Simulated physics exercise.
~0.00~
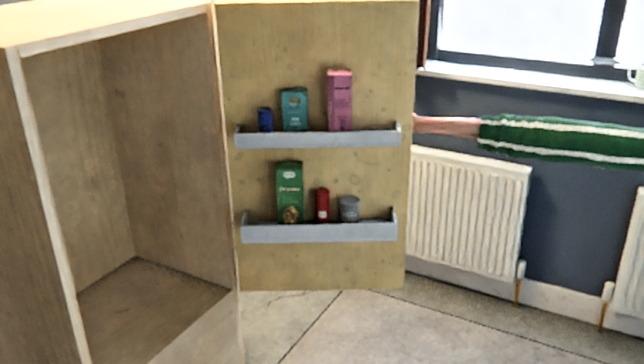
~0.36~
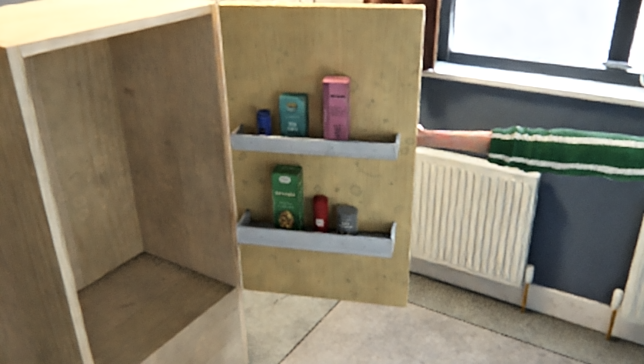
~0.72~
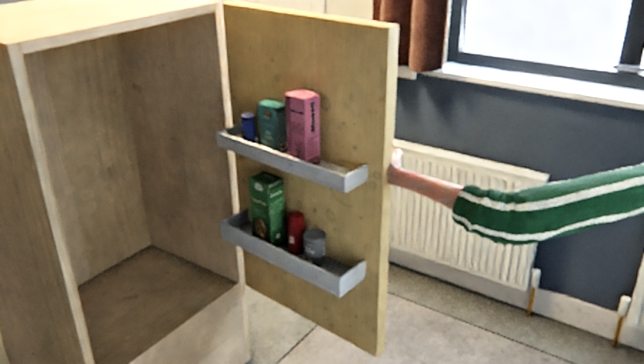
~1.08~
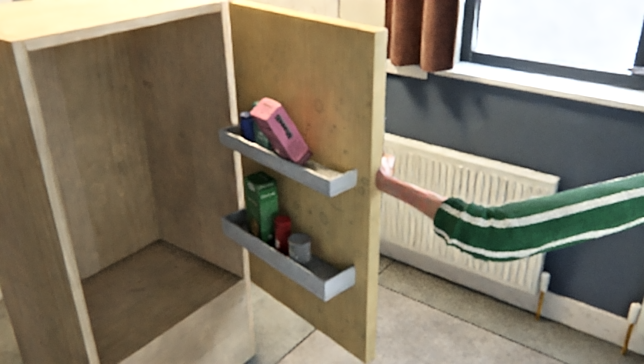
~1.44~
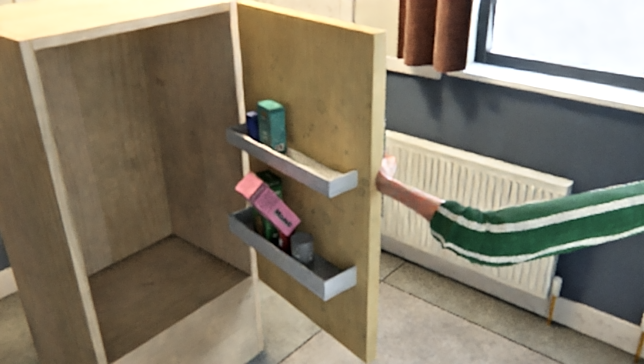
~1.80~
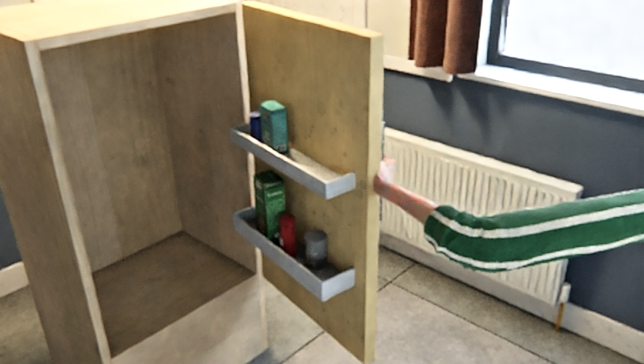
The cupboard door swung inward on its hinge until a hand in a green striped sleeve stopped it partway, and the pink carton on the upper rack tipped over, tumbled past the lower rack and dropped out of sight, while the other items stayed upright.
